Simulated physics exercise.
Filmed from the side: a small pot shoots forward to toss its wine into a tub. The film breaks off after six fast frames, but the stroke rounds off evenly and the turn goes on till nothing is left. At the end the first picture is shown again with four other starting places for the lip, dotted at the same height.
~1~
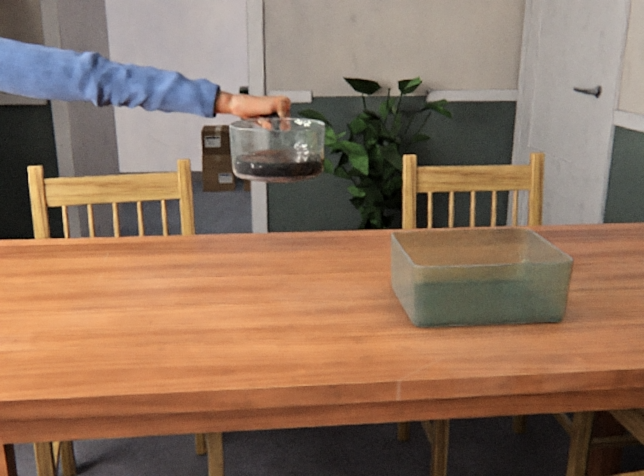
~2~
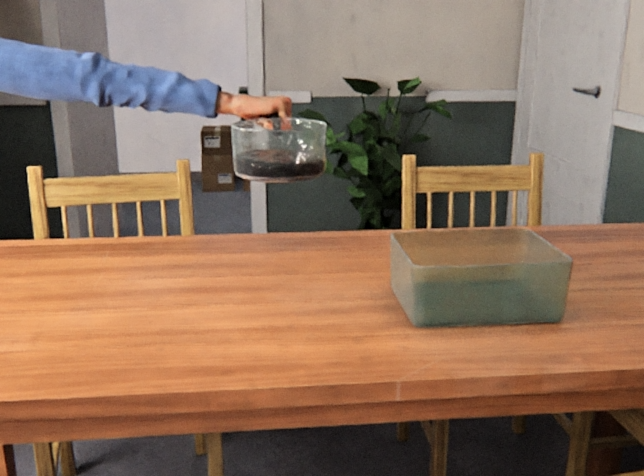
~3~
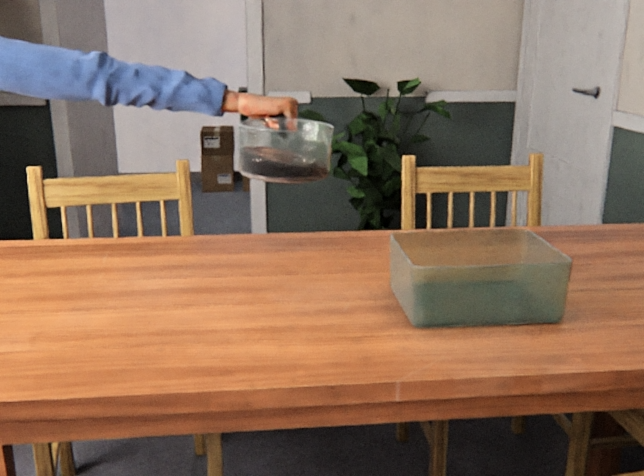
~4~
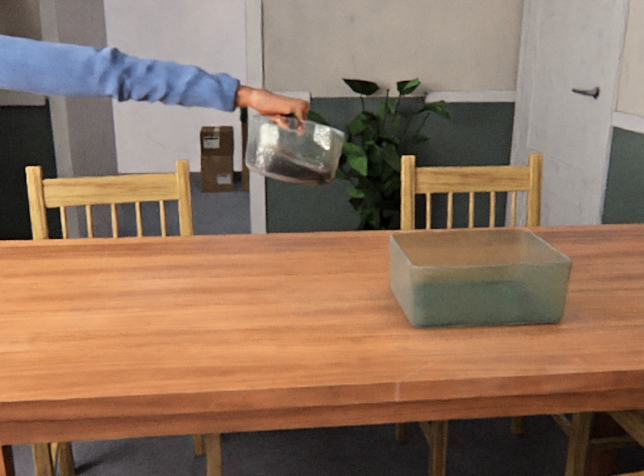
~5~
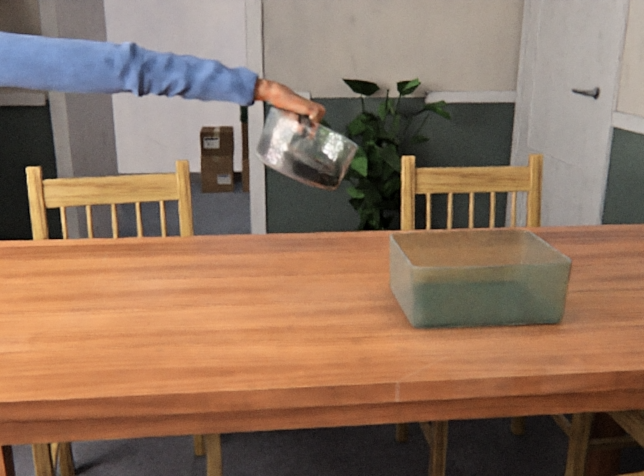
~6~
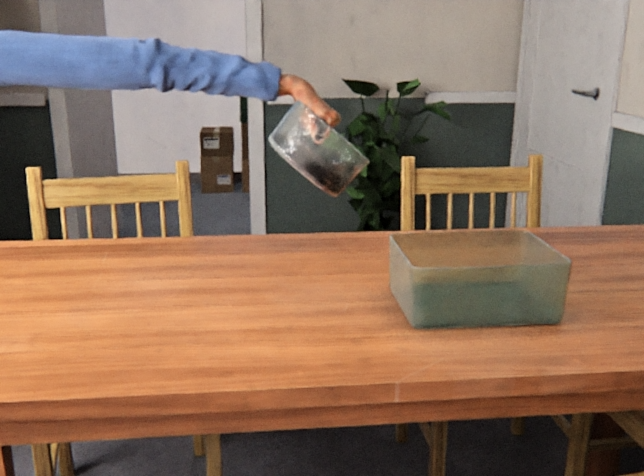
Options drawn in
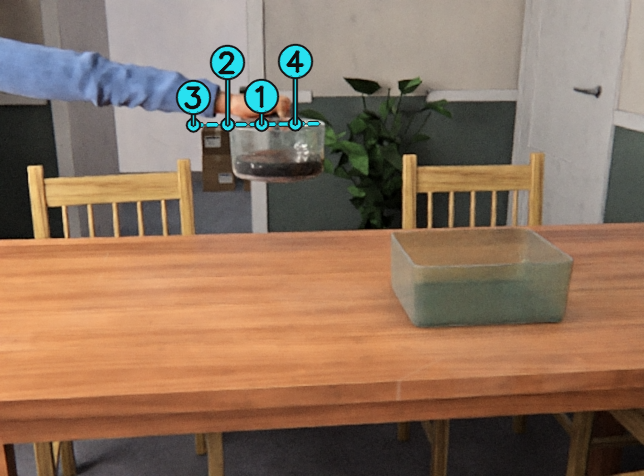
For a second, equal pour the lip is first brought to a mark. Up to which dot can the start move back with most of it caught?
Take 4.
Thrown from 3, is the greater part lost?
Yes.
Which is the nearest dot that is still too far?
That would be 1.
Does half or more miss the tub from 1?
Yes, it does.
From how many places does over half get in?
One.
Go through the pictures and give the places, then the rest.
Upright, lip at (323, 123); tub from (411, 326) to (563, 319); nothing has left yet.
Upright, lip at (325, 123); nothing has left yet.
Tipped about 3°, lip at (331, 126); nothing has left yet.
Tipped about 11°, lip at (343, 133); nothing has left yet.
Tipped about 24°, lip at (356, 145); nothing has left yet.
Tipped about 41°, lip at (367, 159); nothing has left yet.
On the marked copy, 1 at (261, 124); 2 at (227, 124); 3 at (193, 125); 4 at (295, 123).
For dot 1, about 18 % lands in the tub, 80 % falls short.
For dot 2, about 0 % lands in the tub, 99 % falls short.
For dot 3, about 0 % lands in the tub, 100 % falls short.
For dot 4, about 63 % lands in the tub, 23 % falls short and 14 % goes beside or beyond.
